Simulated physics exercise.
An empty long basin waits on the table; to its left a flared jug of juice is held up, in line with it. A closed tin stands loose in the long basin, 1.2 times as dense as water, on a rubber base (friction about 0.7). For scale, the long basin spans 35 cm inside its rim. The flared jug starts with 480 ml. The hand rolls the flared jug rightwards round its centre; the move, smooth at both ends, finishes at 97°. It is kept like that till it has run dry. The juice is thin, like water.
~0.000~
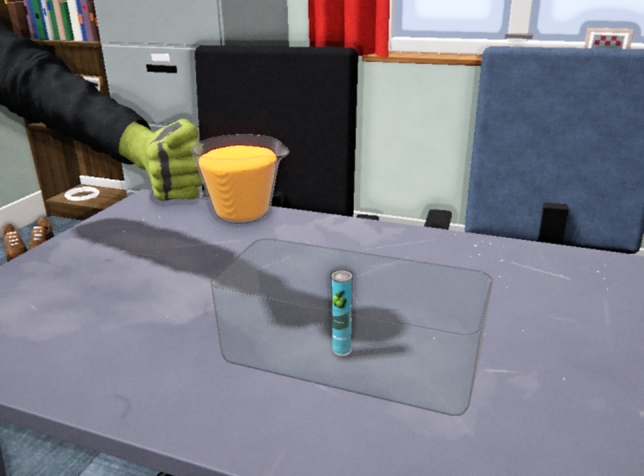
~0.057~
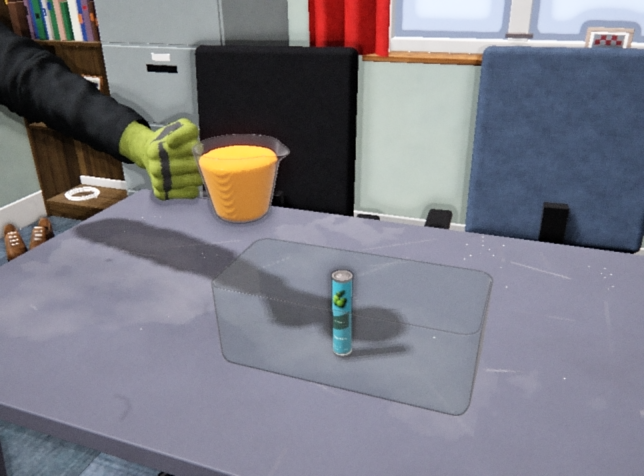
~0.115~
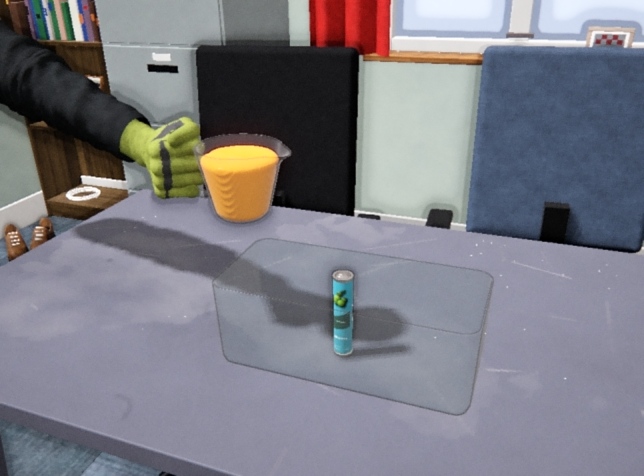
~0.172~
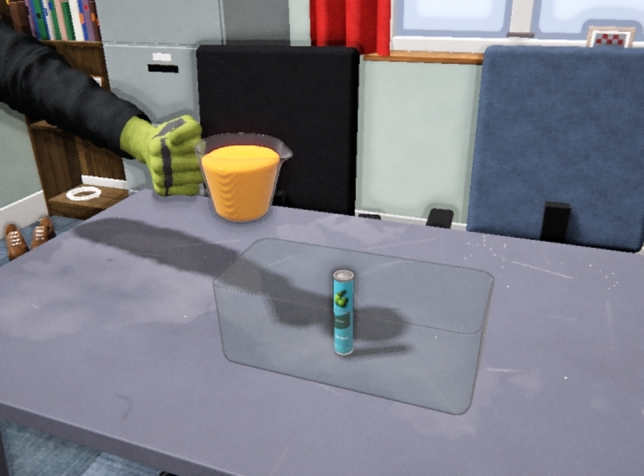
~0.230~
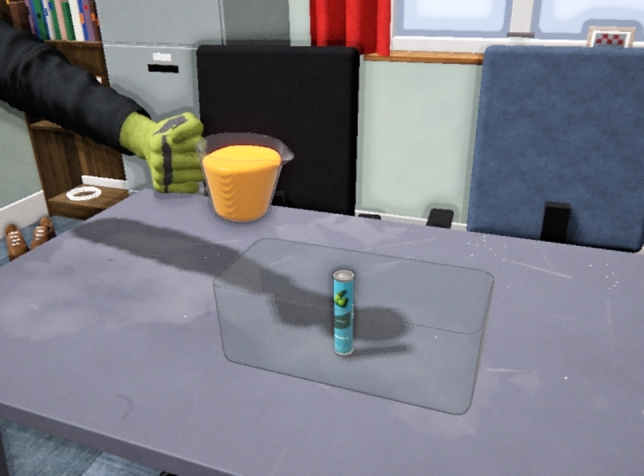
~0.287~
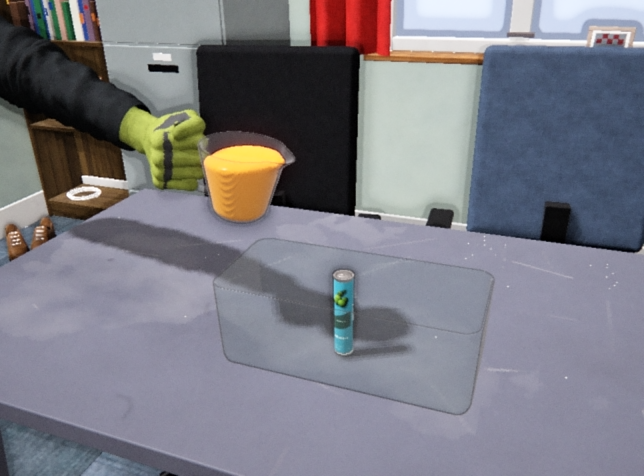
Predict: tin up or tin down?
The tin falls.
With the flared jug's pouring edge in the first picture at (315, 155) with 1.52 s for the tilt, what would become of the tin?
Then it keeps standing.
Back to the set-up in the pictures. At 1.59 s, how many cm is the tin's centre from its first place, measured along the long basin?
About 8 cm.
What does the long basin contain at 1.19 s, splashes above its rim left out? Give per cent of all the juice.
Near 68 in a hundred.
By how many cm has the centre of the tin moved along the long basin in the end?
Some 8.5 cm.
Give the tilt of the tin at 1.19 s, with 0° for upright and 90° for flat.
It is at some 30°.
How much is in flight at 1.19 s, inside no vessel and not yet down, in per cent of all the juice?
Near 12 in a hundred.
Then, 0.81 s in, the tilt is 53° and 73 per cent is still to pour; the tin stands where it began.
Then, 1.19 s in, the tilt is 86° and 19 per cent is still to pour; the tin leans 28°.
Then, 1.59 s in, the tilt is 97° and 0 per cent is still to pour; the tin lies on its side.
Then, 2.02 s in, the tilt is 97° and 0 per cent is still to pour; the tin lies on its side.
Finally, the tin lies on its side.
